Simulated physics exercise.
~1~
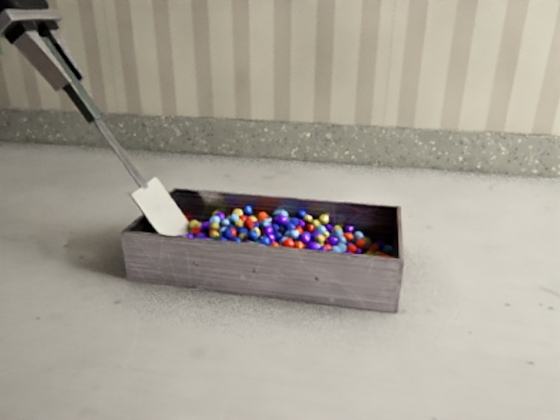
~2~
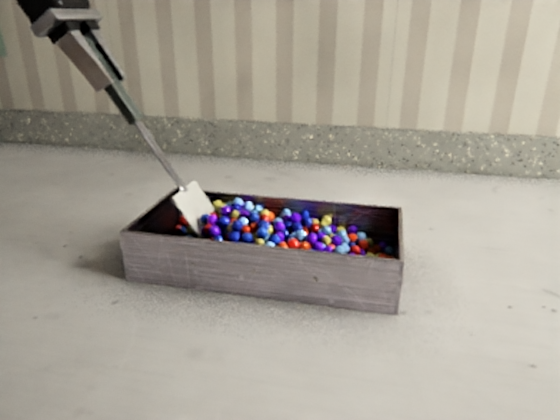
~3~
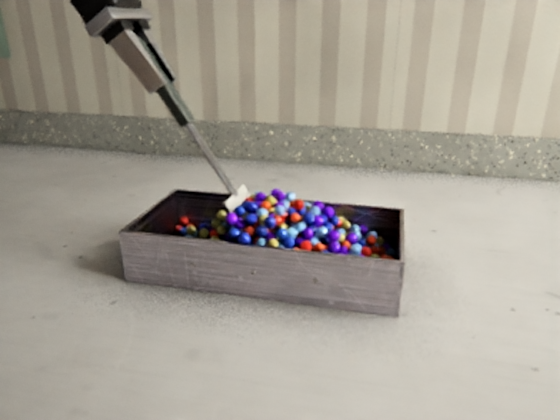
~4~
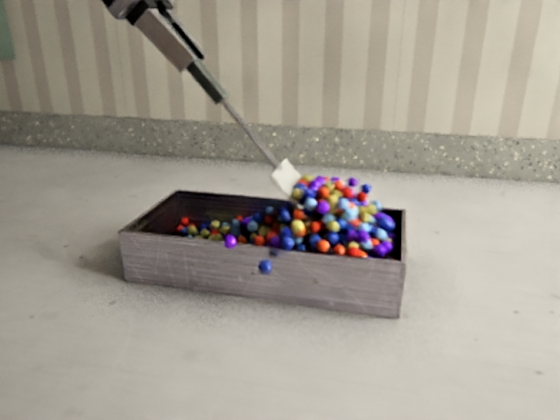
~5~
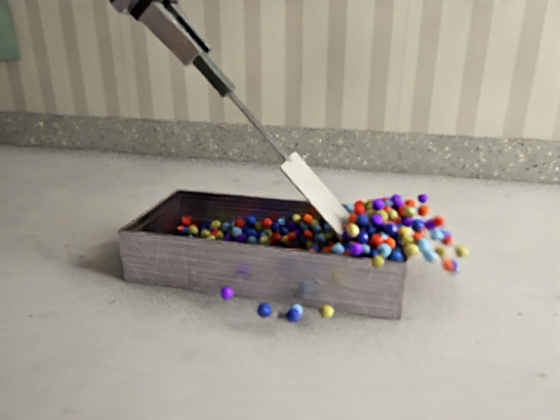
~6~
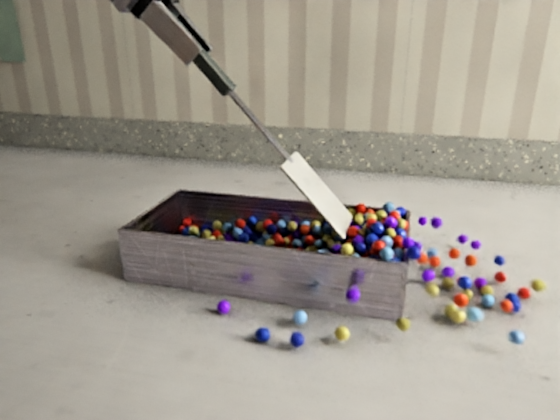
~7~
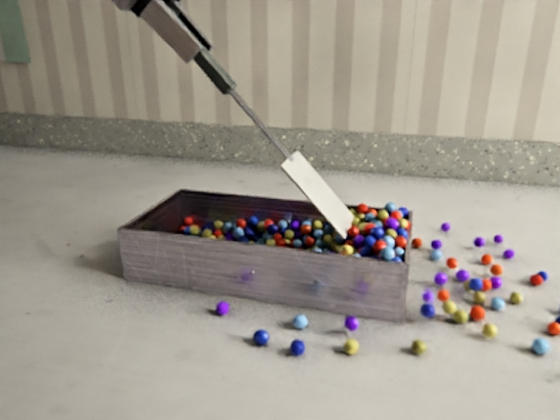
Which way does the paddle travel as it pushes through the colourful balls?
The paddle travels to the right, from the left end of the box towards the opposite end.
